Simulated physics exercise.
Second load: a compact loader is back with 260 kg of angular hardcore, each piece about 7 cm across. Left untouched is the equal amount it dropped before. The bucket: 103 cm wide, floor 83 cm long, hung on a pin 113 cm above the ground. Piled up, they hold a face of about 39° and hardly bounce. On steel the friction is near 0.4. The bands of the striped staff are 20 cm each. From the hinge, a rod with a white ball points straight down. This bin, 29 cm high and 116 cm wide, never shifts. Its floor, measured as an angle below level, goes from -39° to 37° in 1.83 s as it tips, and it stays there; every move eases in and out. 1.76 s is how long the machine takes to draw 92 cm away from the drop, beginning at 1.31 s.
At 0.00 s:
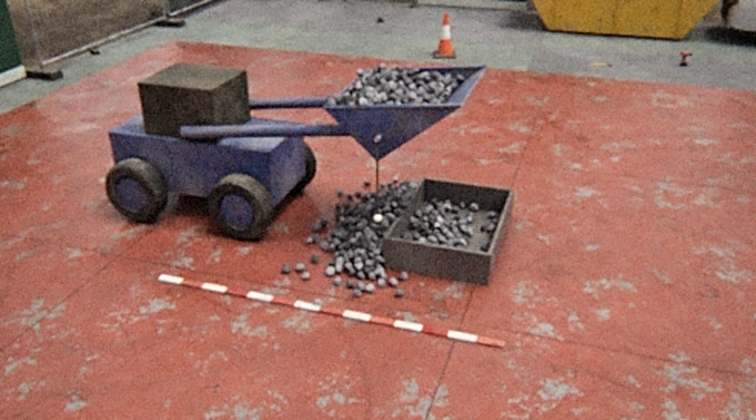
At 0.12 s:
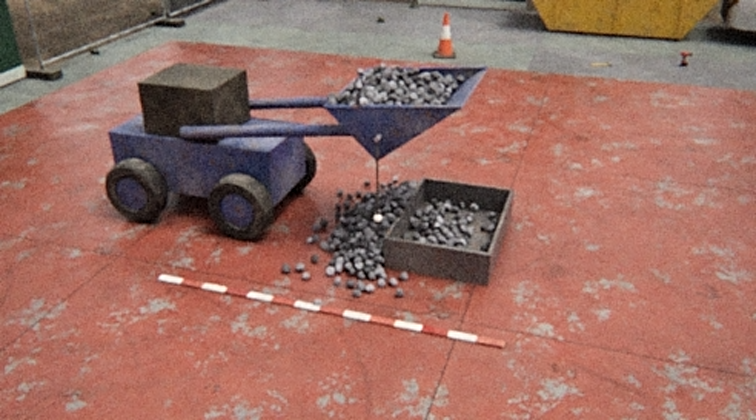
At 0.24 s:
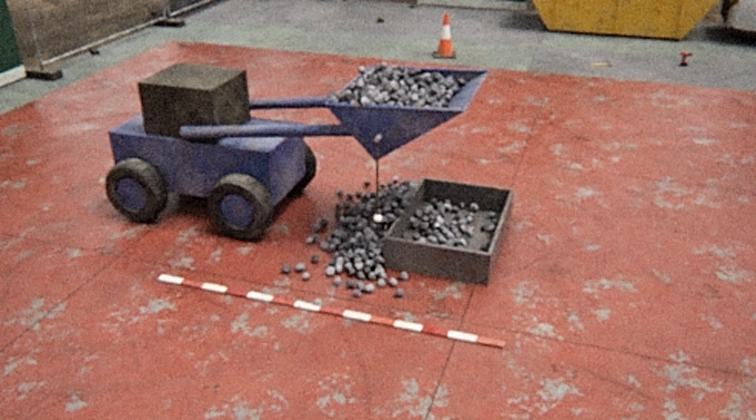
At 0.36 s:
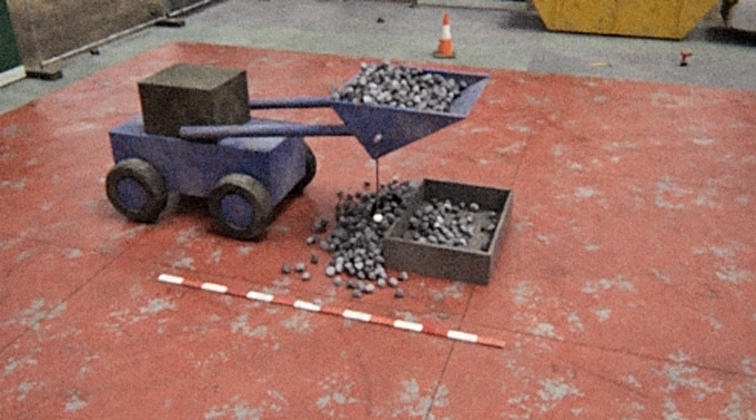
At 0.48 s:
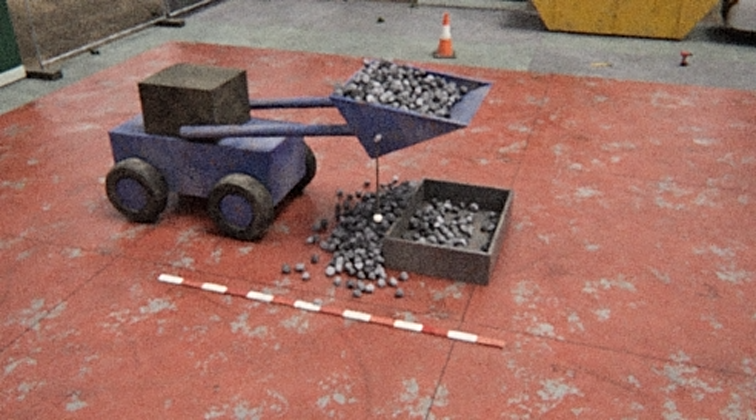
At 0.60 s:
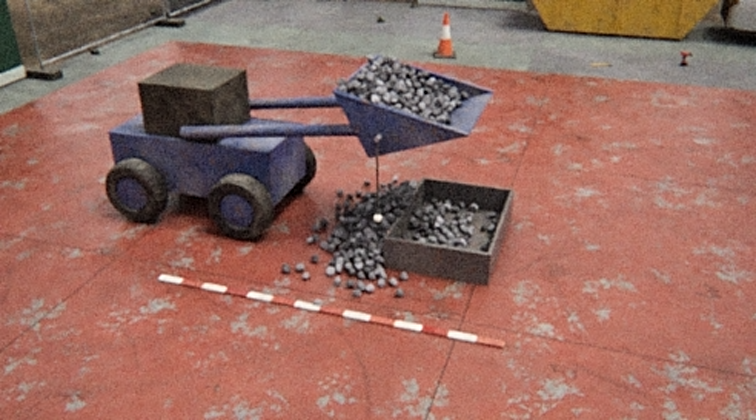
At first, a blue loader on a worn red floor holds a bucket of grey stones raised above a loose pile and a dark open bin, its lip angled upward. The bucket then slowly tilts down at the front, and the heaped stones shift slightly inside it while the loader stays still.
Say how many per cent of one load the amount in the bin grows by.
It grows by about 97 %.
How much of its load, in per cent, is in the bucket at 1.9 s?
About 30 per cent.
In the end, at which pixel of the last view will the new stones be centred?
Centre at roughly (452, 225).
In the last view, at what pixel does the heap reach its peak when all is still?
Pretty much at (407, 202), give or take.
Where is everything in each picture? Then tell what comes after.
The bucket is at -39°, its lip at (461, 106); the top of the load is at (400, 74). The earlier load is highest near (400, 200), 33 cm above ground level, 83 % short of the bin, 16 % in the bin, 2 % beside or beyond the bin, in the first frame.
The bucket is at -38°, its lip at (462, 107); the top of the load is at (400, 74); the stones move at 0.1 m/s on average, in the second frame.
Lip at (463, 111), floor tilted -35°, highest stones at (393, 73); the stones move at 0.1 m/s on average, in the third frame.
Lip at (465, 117), floor tilted -31°, highest stones at (388, 70); the stones move at 0.1 m/s on average, in the fourth frame.
The bucket is at -26°, its lip at (467, 126); the top of the load is at (381, 69); the stones move at 0.2 m/s on average, in the fifth frame.
Lip at (468, 135), floor tilted -20°, highest stones at (381, 66); the stones move at 0.2 m/s on average, in the sixth frame.
After 1.4 s the floor is at 25°; in per cent of one load, 100 in the bucket, 83 short of the bin, 16 in the bin, 2 beside or beyond the bin; the foremost stones are at (489, 243).
After 1.9 s the floor is at 37°; in per cent of one load, 29 in the bucket, 83 short of the bin, 85 in the bin, 3 beside or beyond the bin; the foremost stones are at (491, 250).
After 3.5 s the floor is at 37°; in per cent of one load, 0 in the bucket, 84 short of the bin, 113 in the bin, 3 beside or beyond the bin; the foremost stones are at (499, 240).
After 6.0 s the floor is at 37°; in per cent of one load, 0 in the bucket, 84 short of the bin, 113 in the bin, 3 beside or beyond the bin; the foremost stones are at (499, 240). Net gain in the bin, 97.
